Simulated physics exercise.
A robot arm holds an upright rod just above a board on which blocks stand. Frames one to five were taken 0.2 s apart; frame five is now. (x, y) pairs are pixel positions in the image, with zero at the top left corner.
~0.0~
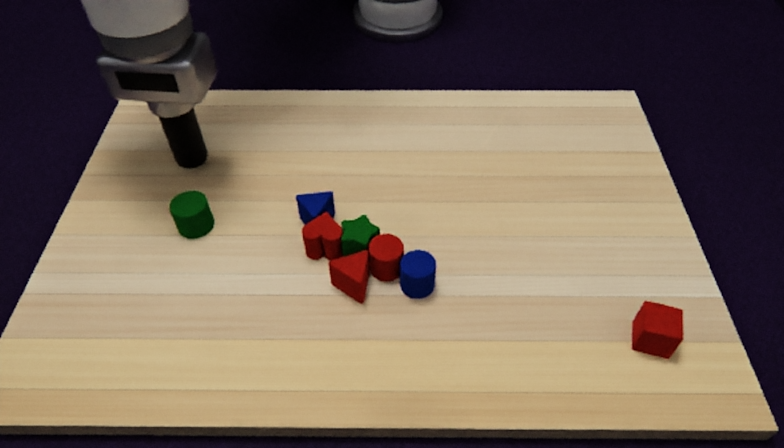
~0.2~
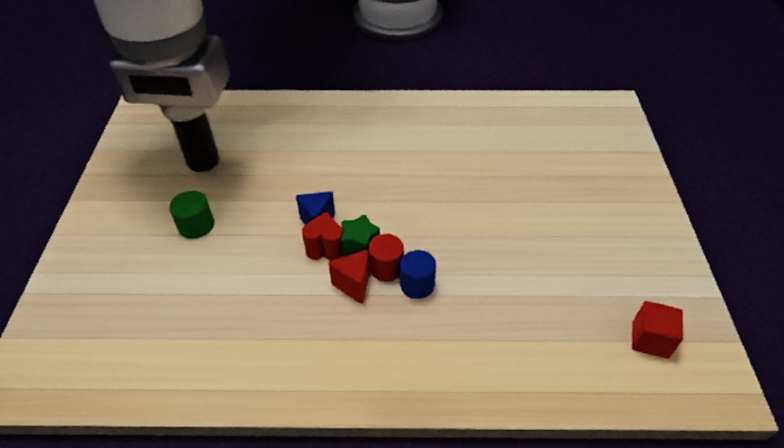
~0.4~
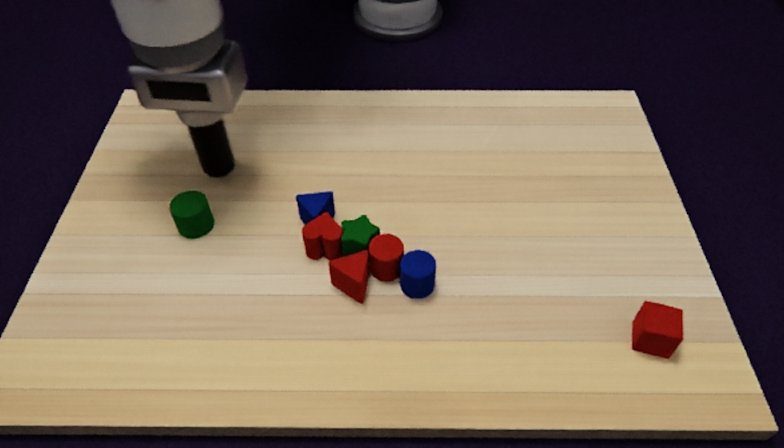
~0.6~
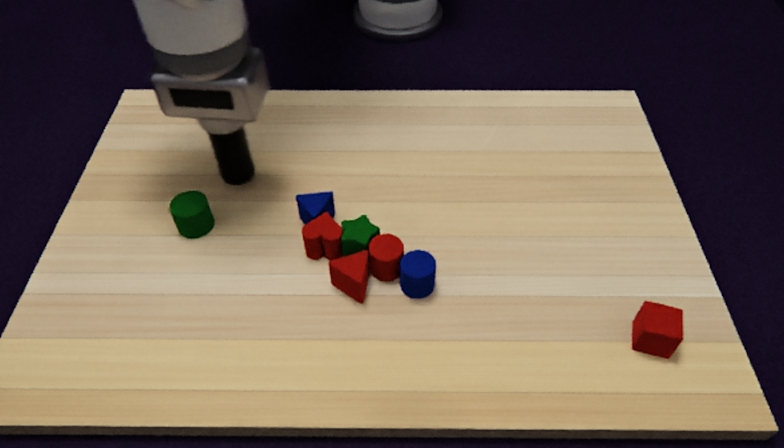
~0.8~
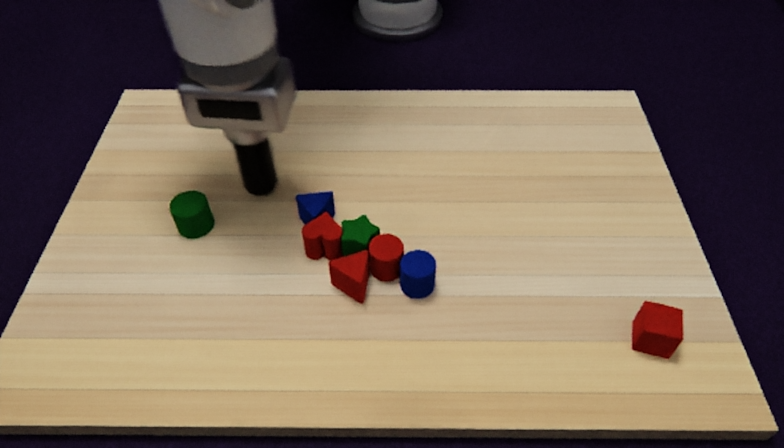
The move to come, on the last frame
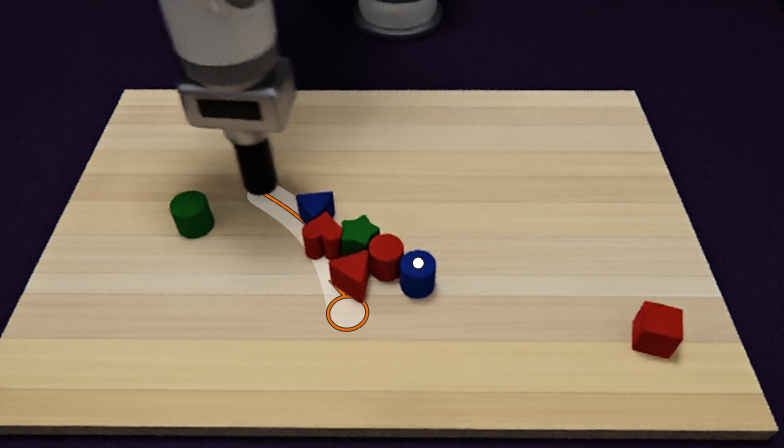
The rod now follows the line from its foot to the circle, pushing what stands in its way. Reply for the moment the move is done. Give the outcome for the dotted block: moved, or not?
In the end it has been moved.
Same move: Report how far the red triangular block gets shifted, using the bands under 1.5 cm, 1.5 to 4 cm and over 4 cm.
It is going to finish beyond 4 cm from where it is now.
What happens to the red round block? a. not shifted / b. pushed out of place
My pick is b.
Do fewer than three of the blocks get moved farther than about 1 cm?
Final answer: No.
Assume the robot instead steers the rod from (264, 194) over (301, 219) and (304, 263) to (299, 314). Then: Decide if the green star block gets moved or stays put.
Answer: Moved.
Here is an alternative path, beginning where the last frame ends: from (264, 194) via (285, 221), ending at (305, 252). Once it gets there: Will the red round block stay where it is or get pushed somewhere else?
That one moves away.
Path on the board, from (264, 194) via (303, 222) and (332, 261), ending at (348, 313); the dot is on the blue round block.
What follows on the original path. One third of the way, rod (302, 213); blue triangular block (331, 215); red heart (329, 245), turned 25° clockwise; red round block (391, 247).
Two thirds of the way, rod (332, 254); blue triangular block (366, 256); red heart (333, 273), turned 80° clockwise; red triangular block (363, 289); red round block (430, 253); blue round block (456, 274).
At the end, rod (347, 305); blue triangular block (382, 286), turned 75° anticlockwise; red heart (345, 326), turned 60° clockwise; red triangular block (384, 319), turned 40° anticlockwise; red round block (438, 250); blue round block (460, 275).
